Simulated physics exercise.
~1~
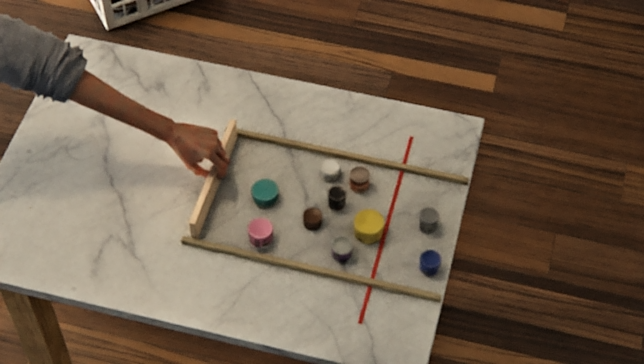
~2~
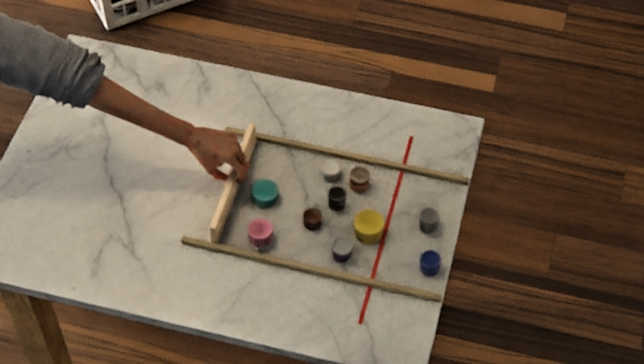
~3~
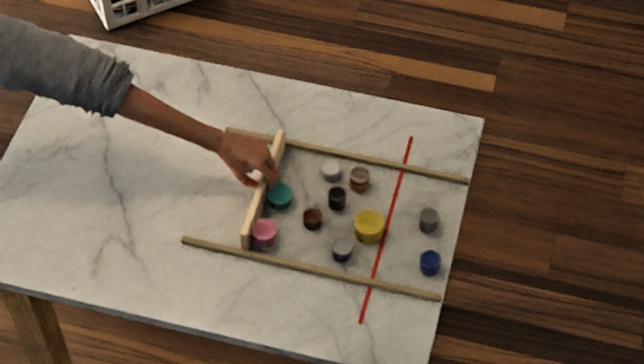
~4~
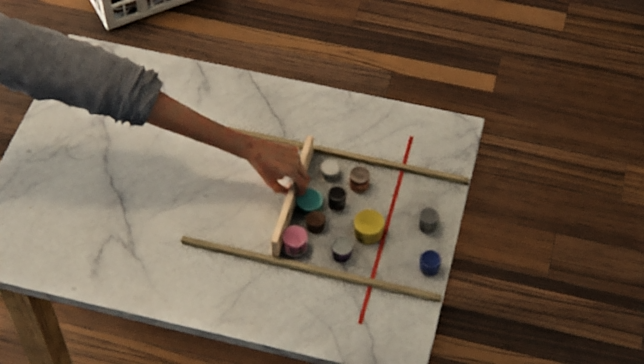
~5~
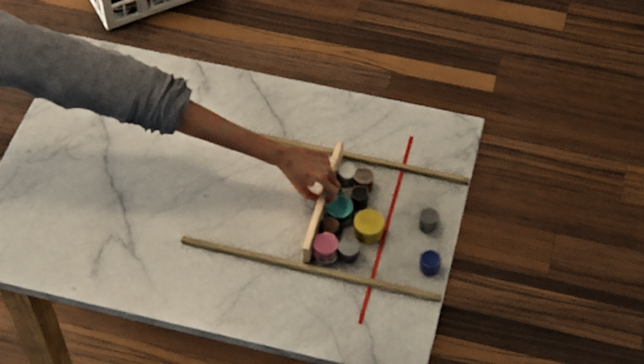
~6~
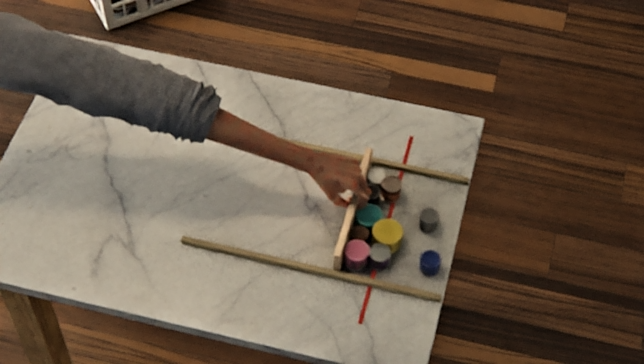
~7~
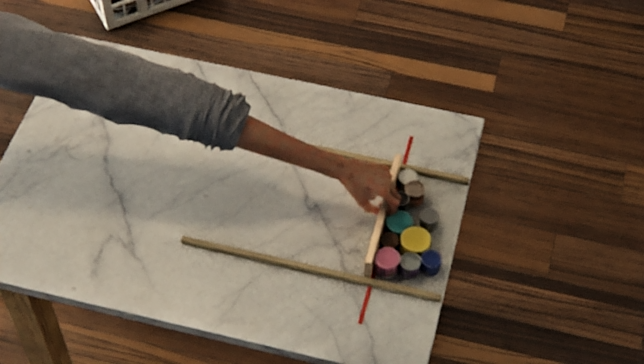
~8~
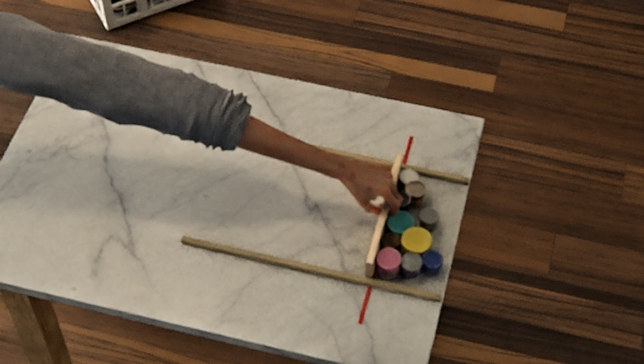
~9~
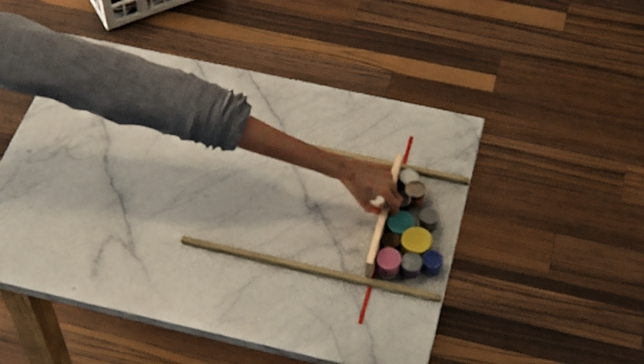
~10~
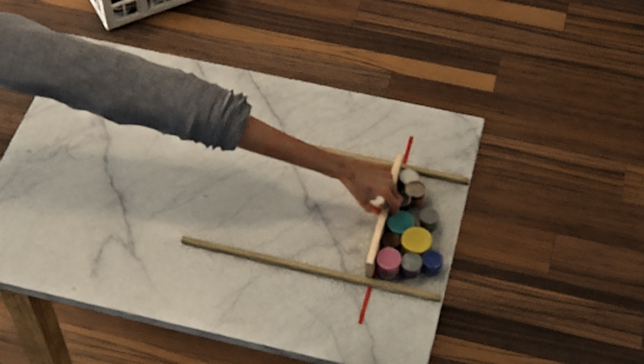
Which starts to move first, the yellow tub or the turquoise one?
The turquoise one starts to move first, as the board reaches it early in the push. The yellow tub only starts to move later, once the others have been gathered up close to it.
